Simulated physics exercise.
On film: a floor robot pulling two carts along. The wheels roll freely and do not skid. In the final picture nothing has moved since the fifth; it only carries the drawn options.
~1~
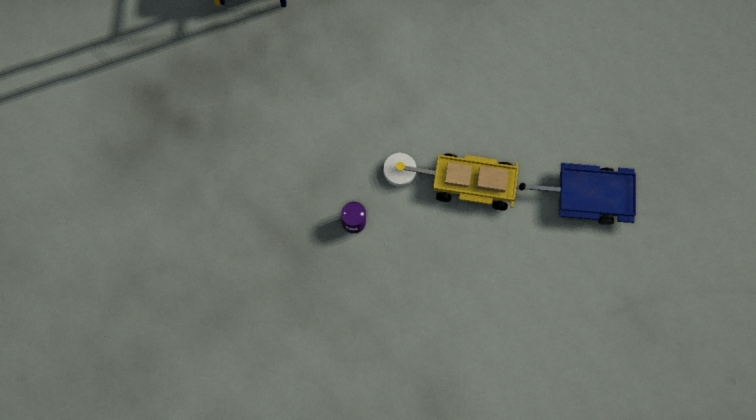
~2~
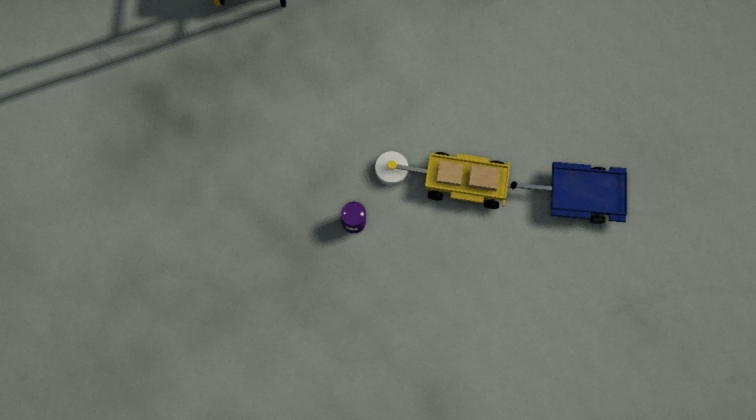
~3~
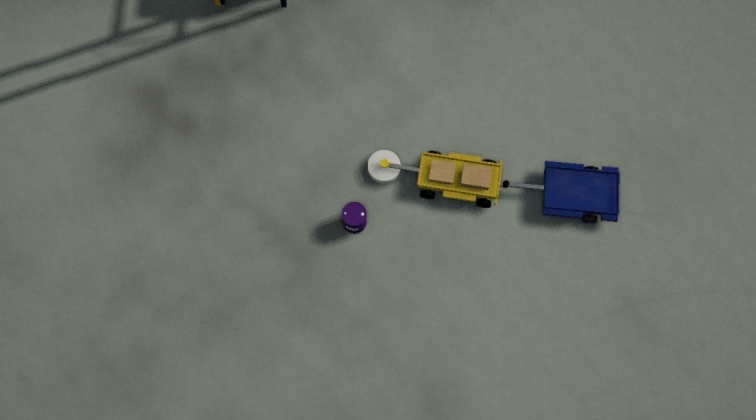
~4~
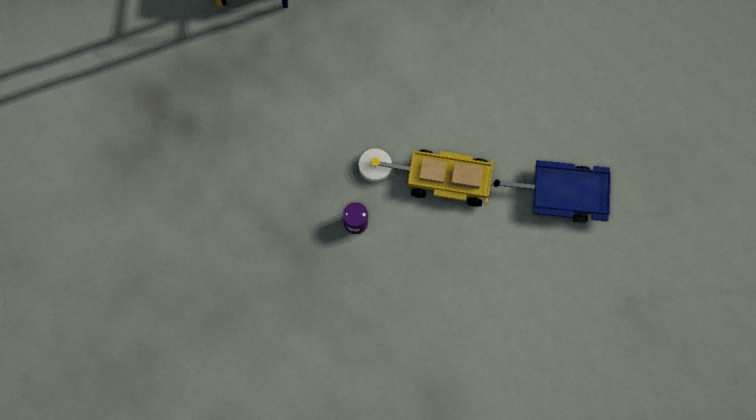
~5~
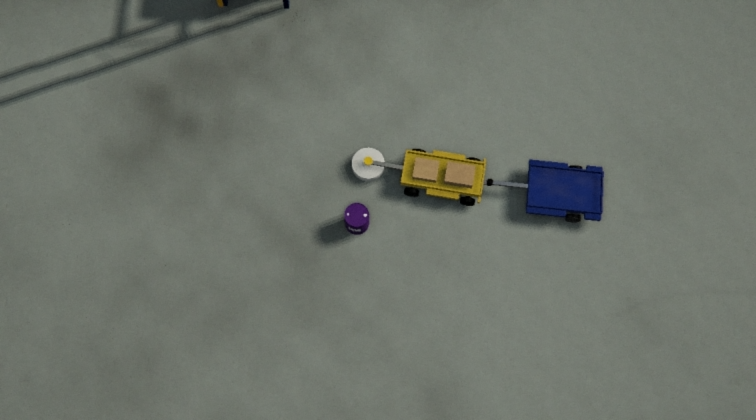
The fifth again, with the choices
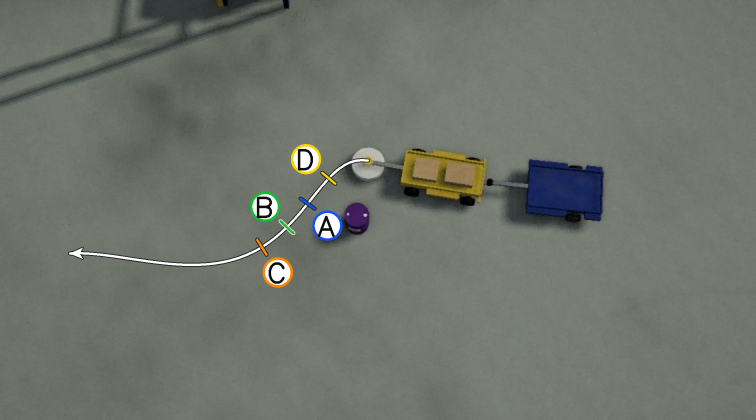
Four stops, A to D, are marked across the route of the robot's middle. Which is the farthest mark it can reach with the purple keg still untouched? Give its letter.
All is well up to A.
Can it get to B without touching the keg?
No.
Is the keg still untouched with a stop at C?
No.
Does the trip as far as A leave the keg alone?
For that mark, yes.
On the copy, A at (308, 204); B at (287, 227); C at (262, 247); D at (329, 178); the route from (368, 161) via (236, 259) to (70, 253).
On A. First, robot (343, 169), last cart (540, 186).
Then, robot (322, 189), last cart (517, 183).
Finally, robot (308, 206), last cart (498, 181); nothing has been touched.
By contrast, B is too far, the keg has been hit; C is too far, the keg has been hit; D is safe but short.
